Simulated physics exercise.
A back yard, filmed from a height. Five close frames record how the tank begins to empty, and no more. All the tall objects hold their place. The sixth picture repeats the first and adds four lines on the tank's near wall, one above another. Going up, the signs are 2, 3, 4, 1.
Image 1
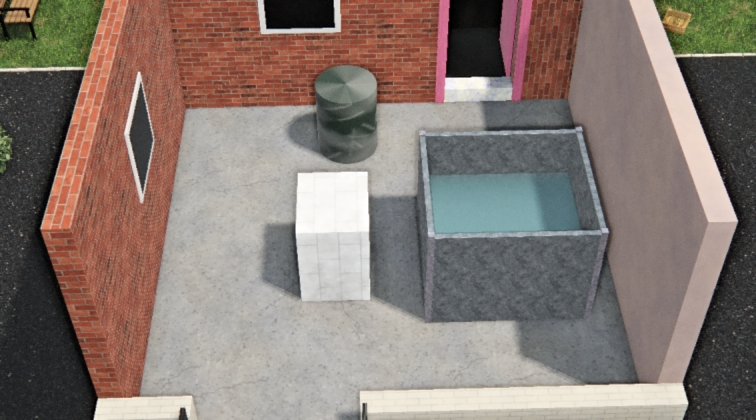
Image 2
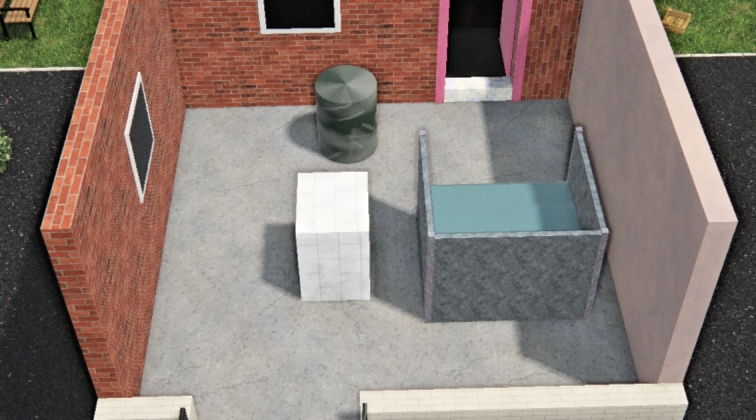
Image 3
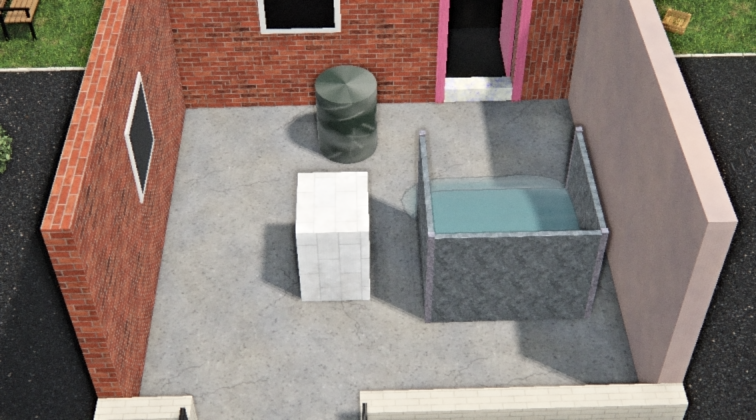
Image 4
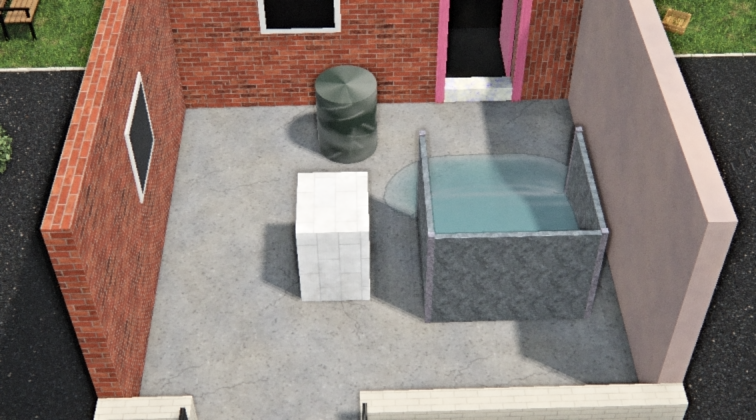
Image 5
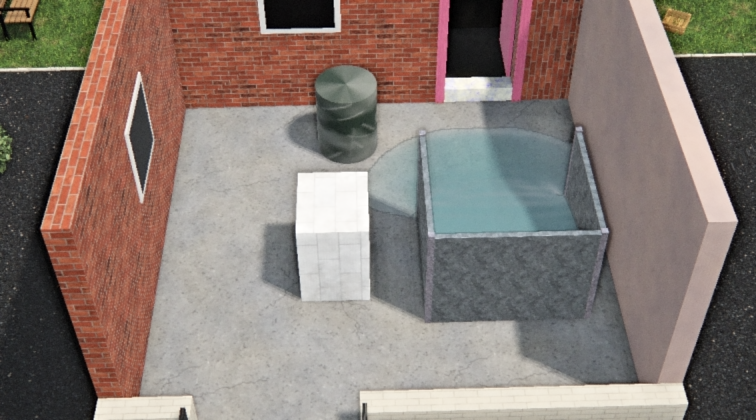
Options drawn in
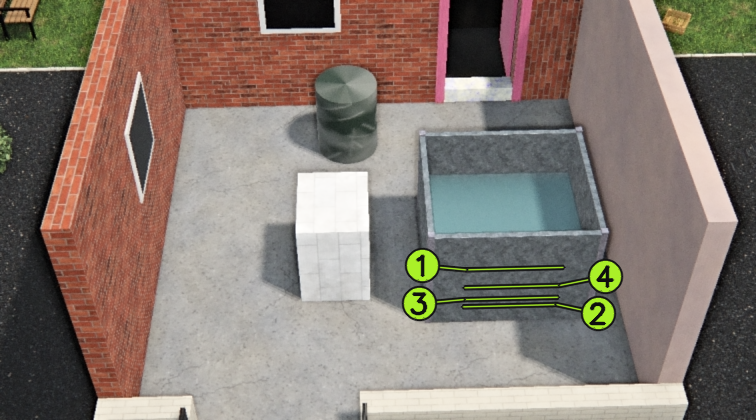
In the video, a grey stone tank of water stands in a walled yard beside a white block and a dark green cylinder; its back side disappears, and water spreads out across the ground behind it and toward the left.
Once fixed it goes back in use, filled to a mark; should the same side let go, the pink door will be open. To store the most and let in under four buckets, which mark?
Mark 3 just does it.
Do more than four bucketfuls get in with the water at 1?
Yes, it does.
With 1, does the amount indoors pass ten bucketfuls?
Yes.
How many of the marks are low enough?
Two.
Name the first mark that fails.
That would be 4.
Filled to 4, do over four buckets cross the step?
Yes, it does.
On the marked copy, 1 at (514, 268); 2 at (509, 305); 3 at (510, 298); 4 at (512, 286); from the bottom up 2, 3, 4, 1.
Choosing 1, dozens of bucketfuls pour in.
Choosing 2, nothing gets over.
Choosing 3, a splash gets over, under a bucket.
Choosing 4, about 9 bucketfuls get in.
